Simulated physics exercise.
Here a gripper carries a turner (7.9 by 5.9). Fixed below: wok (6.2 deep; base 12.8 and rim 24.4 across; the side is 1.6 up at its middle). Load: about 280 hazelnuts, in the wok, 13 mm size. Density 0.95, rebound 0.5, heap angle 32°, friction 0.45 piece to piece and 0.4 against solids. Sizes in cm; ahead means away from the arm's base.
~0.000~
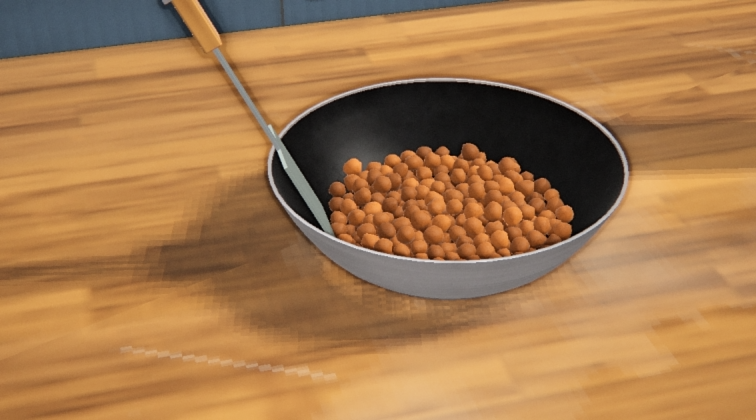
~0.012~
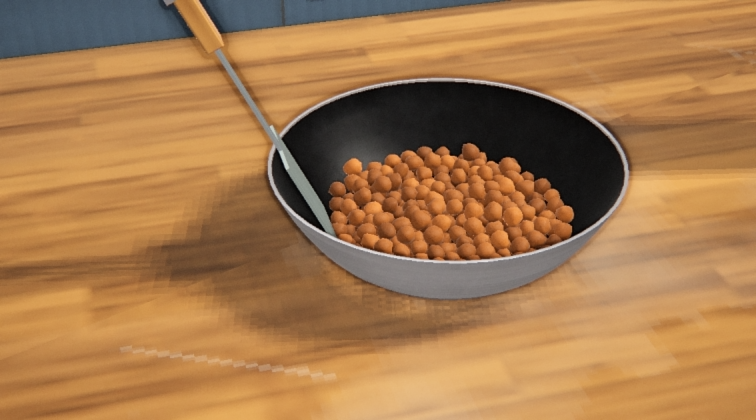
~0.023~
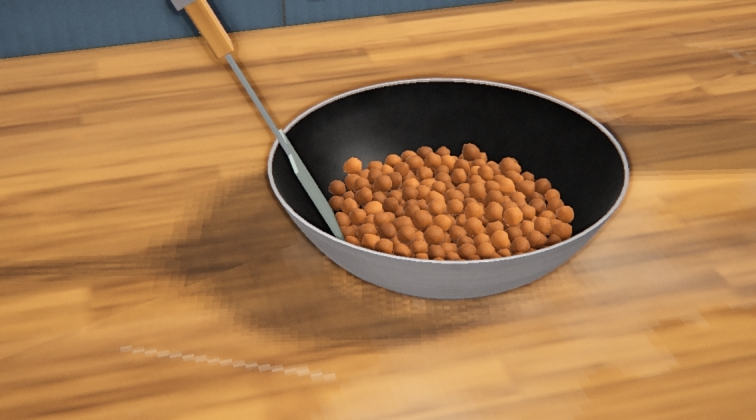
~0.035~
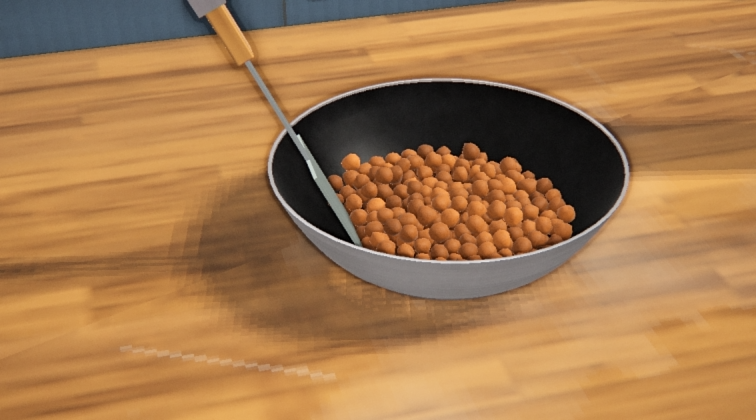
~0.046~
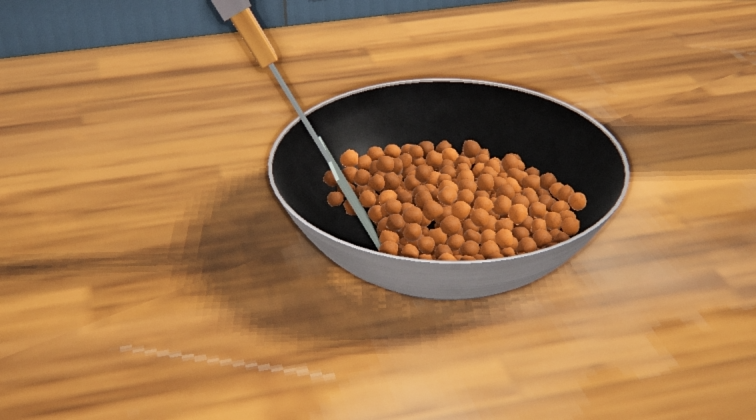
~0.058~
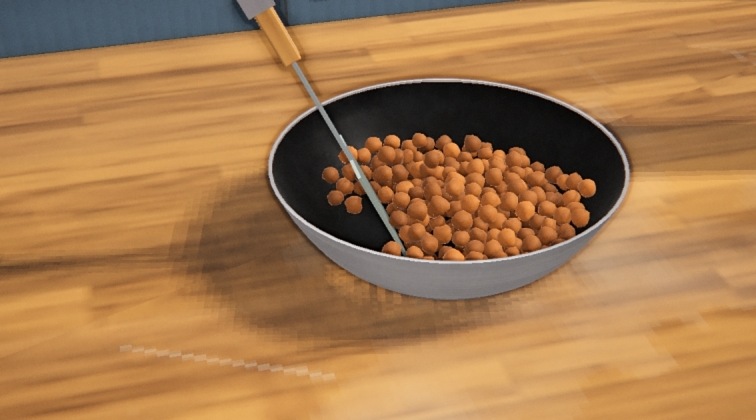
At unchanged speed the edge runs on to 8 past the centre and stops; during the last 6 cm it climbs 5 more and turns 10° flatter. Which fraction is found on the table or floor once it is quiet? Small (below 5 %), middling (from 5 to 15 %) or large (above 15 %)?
On the table or floor the share is large, above 15 %.
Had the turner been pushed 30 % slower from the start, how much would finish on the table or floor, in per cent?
Then about 15 per cent.
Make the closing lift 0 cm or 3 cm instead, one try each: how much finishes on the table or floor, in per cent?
Some 25 and 25 per cent.
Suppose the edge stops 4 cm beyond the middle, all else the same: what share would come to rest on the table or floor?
It would be near 5 per cent.
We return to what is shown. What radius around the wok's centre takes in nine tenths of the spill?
Some 80 cm.
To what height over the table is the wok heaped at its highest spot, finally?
Roughly 5.0 cm.
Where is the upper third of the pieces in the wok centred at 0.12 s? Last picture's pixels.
At about (519, 183).
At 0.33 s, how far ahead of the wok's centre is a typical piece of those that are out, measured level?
About 22 cm.
After 0.09 s, sloping 65°, highest piece 7 above the table; 280 in the wok.
After 0.12 s, sloping 62°, highest piece 8 above the table; 280 in the wok.
After 0.33 s, sloping 55°, highest piece 25 above the table; 225 in the wok, 10 on the table or floor, 45 on the blade or in flight.
After 1.38 s, sloping 55°, highest piece 5 above the table; 225 in the wok, 55 on the table or floor.
At rest, 225 in the wok, 55 on the table or floor. That is 20 % on the table or floor.
